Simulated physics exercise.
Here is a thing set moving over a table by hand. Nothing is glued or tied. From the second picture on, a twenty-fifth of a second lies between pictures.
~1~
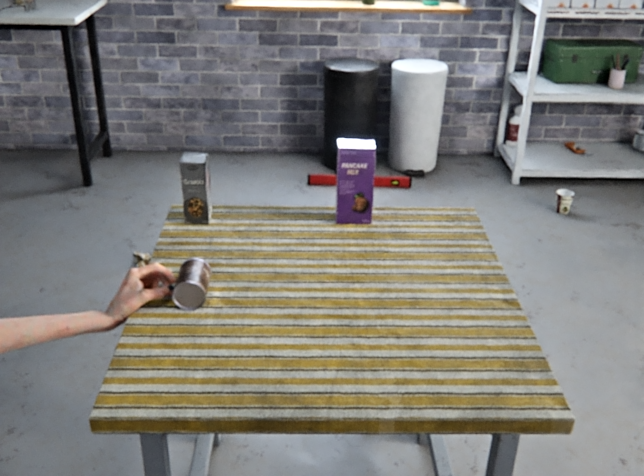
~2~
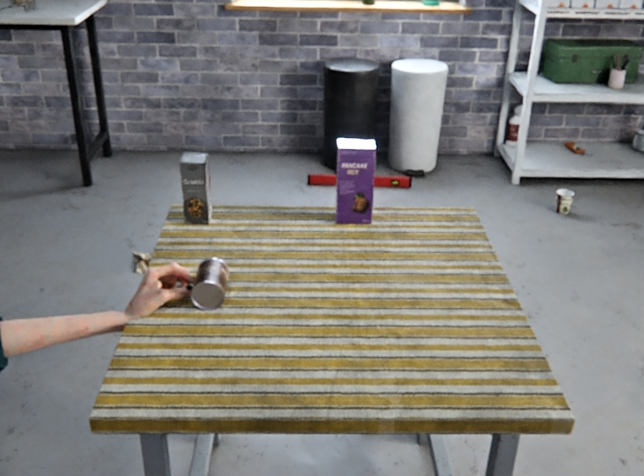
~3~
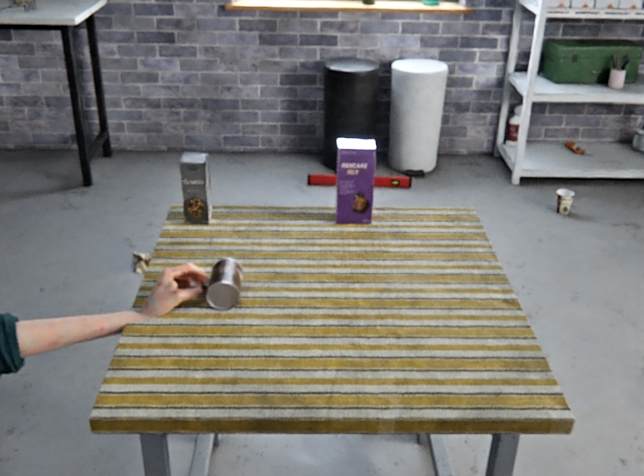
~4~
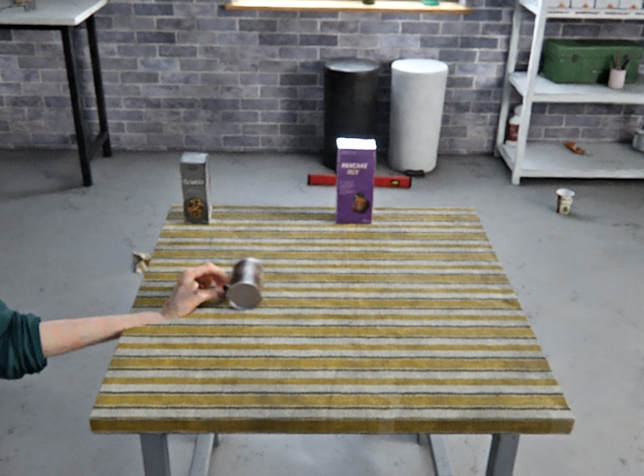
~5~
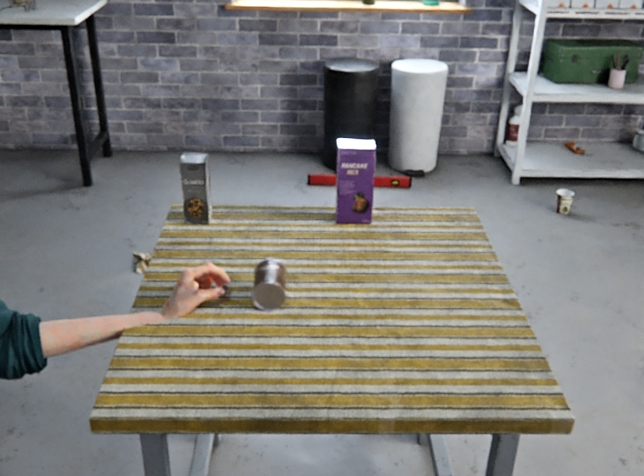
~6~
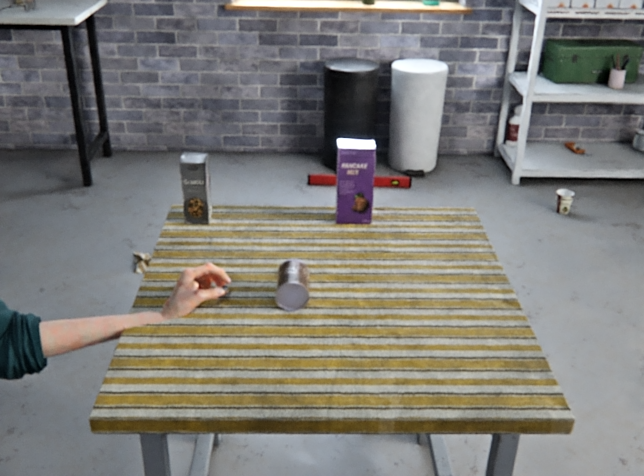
A brown tin lies on its side near the left edge of a table with yellow and pale stripes, seen from the front and slightly above in a grey-brick workshop. A grey box and a purple box stand along the back edge, with black and white bins behind. A hand from the left pushes the tin rightward, then stays back as it rolls toward the middle, the camera still.
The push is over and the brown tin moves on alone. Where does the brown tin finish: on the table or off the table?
The brown tin drops to the floor.
Then, 0.20 s after the last picture, brown tin rolled well along near (404, 285).
Then, 0.40 s after the last picture, brown tin rolled well along near (509, 286).
Then, 0.70 s after the last picture, brown tin now off the table.
Then, 0.90 s after the last picture, things are still on the move.
By the end, off the table, brown tin.
